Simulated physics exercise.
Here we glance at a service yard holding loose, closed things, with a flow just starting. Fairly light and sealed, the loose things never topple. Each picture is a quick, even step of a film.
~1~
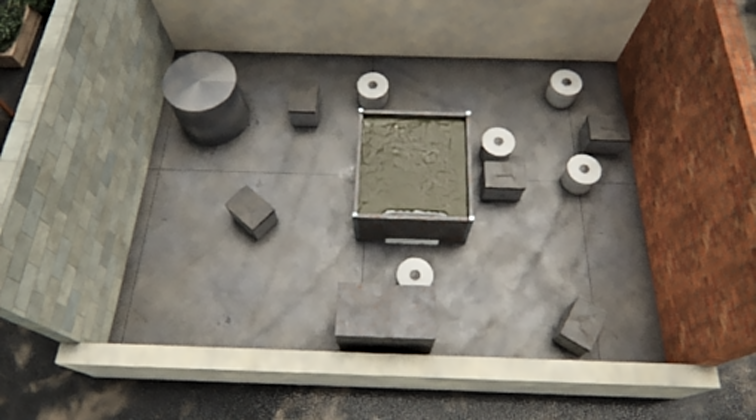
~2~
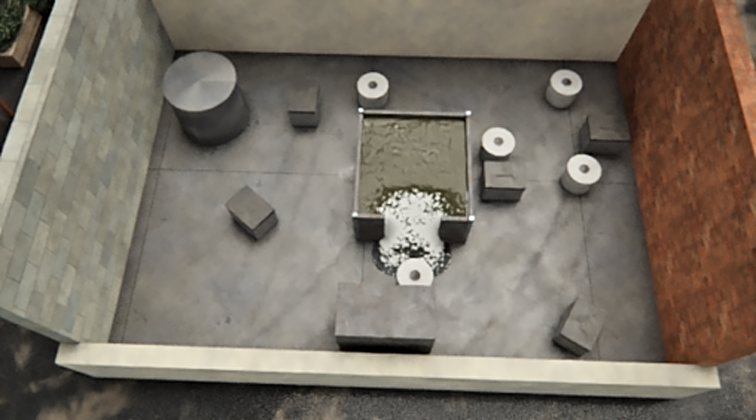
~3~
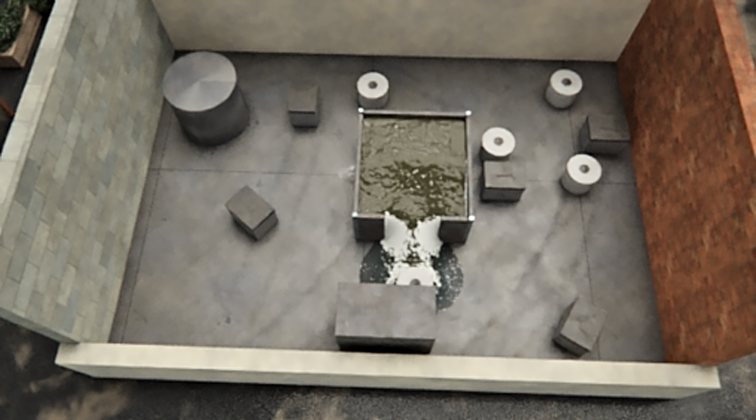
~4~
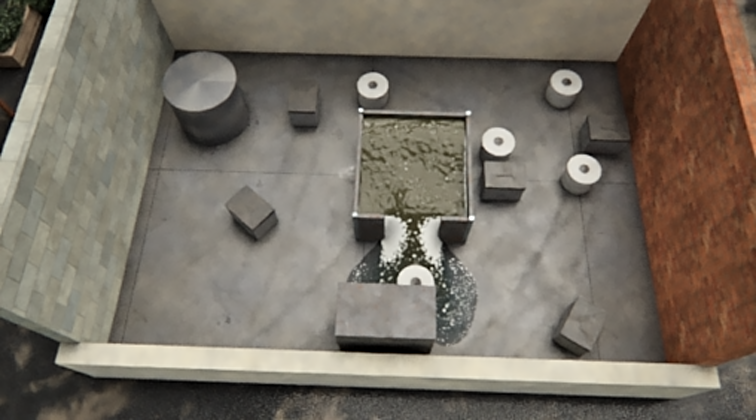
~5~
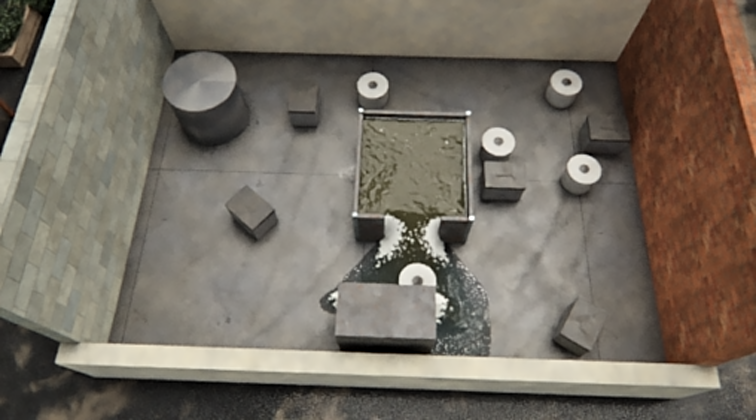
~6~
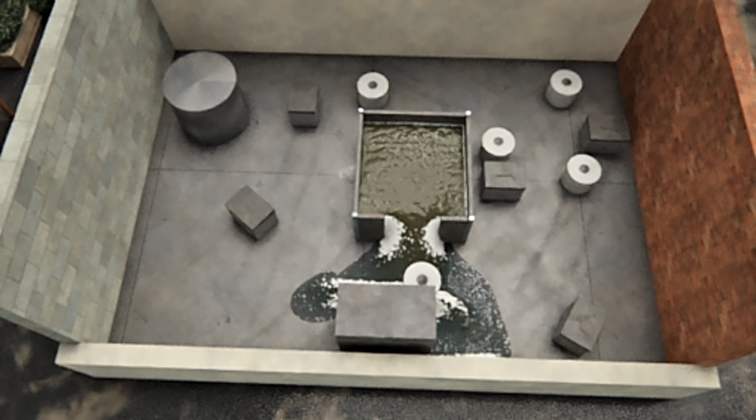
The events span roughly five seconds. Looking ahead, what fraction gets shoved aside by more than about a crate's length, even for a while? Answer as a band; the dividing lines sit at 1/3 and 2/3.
1/3 to 2/3.
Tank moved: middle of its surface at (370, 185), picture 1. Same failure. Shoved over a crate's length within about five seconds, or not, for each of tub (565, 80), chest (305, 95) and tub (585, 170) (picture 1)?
Well, the first one didn't get far, the second didn't get far, and the third got driven a long way.
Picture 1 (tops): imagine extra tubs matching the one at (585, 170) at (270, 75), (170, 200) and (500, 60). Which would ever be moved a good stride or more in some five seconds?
Per listing: Largely stays, cleared out, largely stays.
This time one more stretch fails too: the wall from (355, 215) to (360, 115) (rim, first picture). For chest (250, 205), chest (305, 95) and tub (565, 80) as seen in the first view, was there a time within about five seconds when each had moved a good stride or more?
One after another: Goes the distance, then goes the distance, then never gets that far.
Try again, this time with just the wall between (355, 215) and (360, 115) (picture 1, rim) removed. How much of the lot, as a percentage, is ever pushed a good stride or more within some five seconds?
30 per cent or thereabouts.
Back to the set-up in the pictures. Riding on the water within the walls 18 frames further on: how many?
1.
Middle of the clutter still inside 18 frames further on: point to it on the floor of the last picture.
(479, 154).
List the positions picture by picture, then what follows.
The first picture shows a tub at (415, 275) rests on the ground; a chest at (249, 207), on the bottom; 0 of 10 have shifted.
The second picture shows a tub at (415, 275), on the bottom; a chest at (249, 207), on the bottom; 0 of 10 have shifted.
The third picture shows a tub at (415, 284) rests on the ground, close to its start; a chest at (249, 207), on the bottom; 1 of 10 have shifted.
The fourth picture shows a tub at (416, 283) floats, close to its start; a chest at (249, 207), on the bottom; 1 of 10 have shifted.
The fifth picture shows a tub at (418, 281), afloat, close to its start; a chest at (249, 207), on the bottom; 1 of 10 have shifted.
The sixth picture shows a tub at (422, 280), afloat, close to its start; a chest at (249, 207), on the bottom; 1 of 10 have shifted.
A moment on, 0 of 10 are well off their spots; 1 afloat.
Next, 2 of 10 are well off their spots; 1 afloat.
Later, 3 of 10 are well off their spots; 1 afloat.
In the end, 4 of 10 are well off their spots, and 4 have been at some point; 1 afloat.
